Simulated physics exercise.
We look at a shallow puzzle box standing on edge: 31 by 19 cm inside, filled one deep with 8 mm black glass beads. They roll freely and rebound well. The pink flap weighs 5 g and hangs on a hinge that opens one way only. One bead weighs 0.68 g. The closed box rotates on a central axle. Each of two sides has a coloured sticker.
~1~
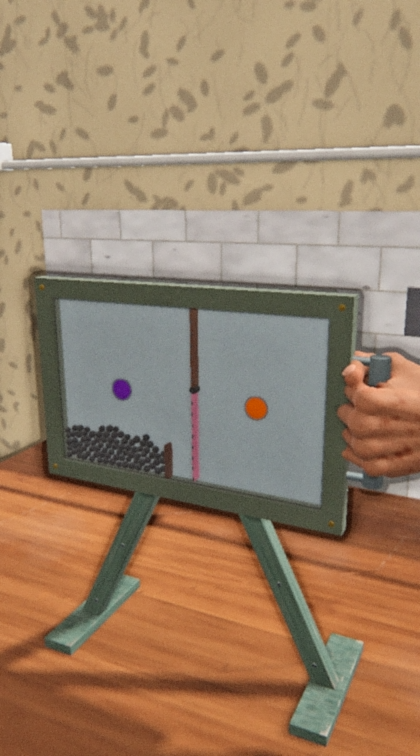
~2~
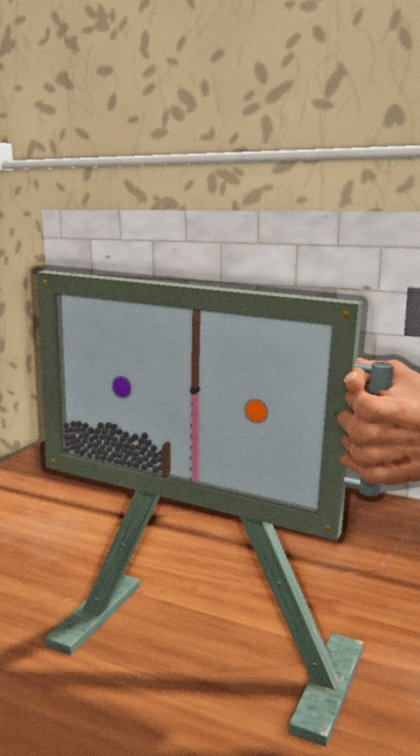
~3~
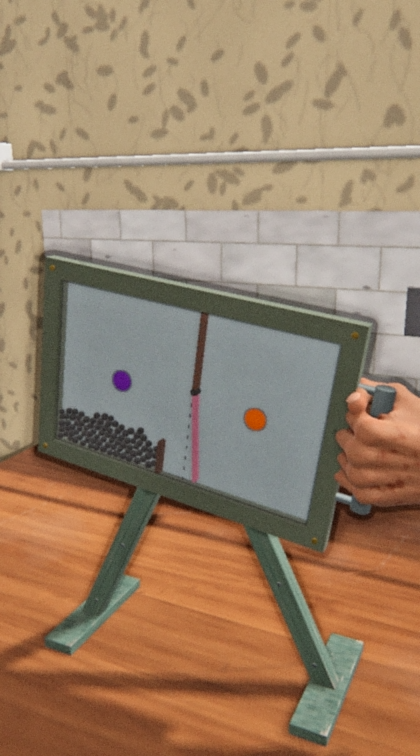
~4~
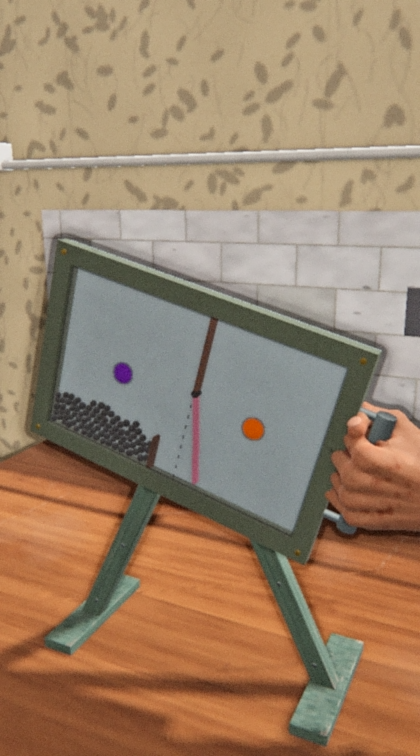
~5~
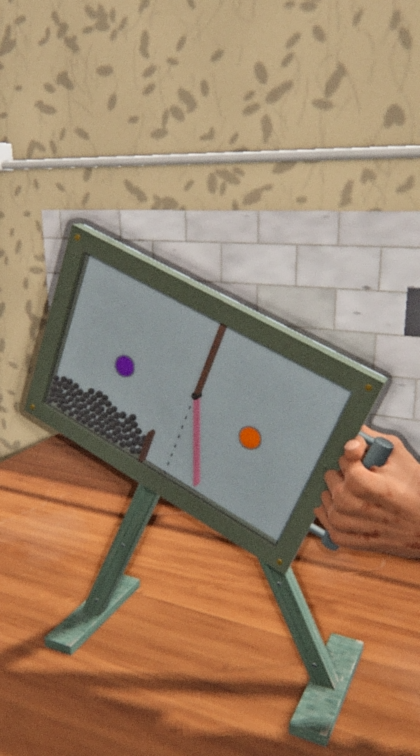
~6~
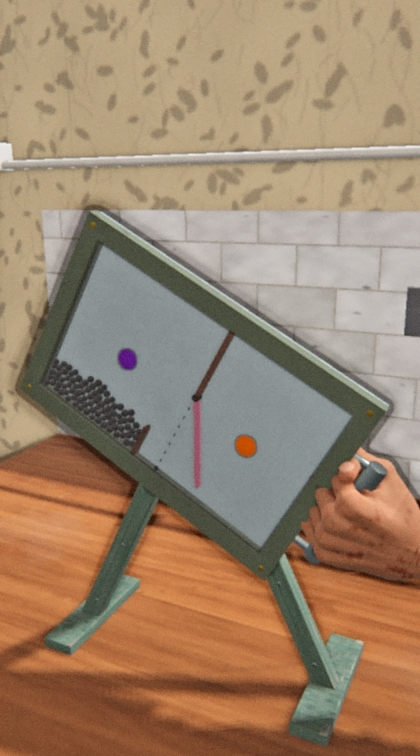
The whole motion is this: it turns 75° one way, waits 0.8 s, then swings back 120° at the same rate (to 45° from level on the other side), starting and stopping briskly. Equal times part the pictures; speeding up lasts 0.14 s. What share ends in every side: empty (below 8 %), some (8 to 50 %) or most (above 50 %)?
Orange most, purple some.
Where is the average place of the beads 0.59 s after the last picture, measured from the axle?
About 5 cm left and 3 cm below.
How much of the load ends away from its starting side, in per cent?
Roughly 80 per cent.
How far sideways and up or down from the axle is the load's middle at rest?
Some 8 cm right and 3 cm below.
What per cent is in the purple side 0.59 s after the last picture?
Roughly 55 per cent.
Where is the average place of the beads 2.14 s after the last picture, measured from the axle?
Some 8 cm right and 8 cm below.
Then, 0.59 s later than the last picture, it stands 75° clockwise; the beads' middle is 5 cm left of and 3 cm below the centre; orange 45 %, purple 55 %; pink flap open 73°.
Then, 2.14 s later than the last picture, it stands 15° clockwise; the beads' middle is 8 cm right of and 8 cm below the centre; orange 80 %, purple 20 %; pink flap open 17°.
Then, 2.90 s later than the last picture, it stands 45° anticlockwise; the beads' middle is 8 cm right of and 3 cm below the centre; orange 80 %, purple 20 %; pink flap shut.
All still 3.4 s after it, it stands 45° anticlockwise; orange 80 %, purple 20 %; pink flap shut.
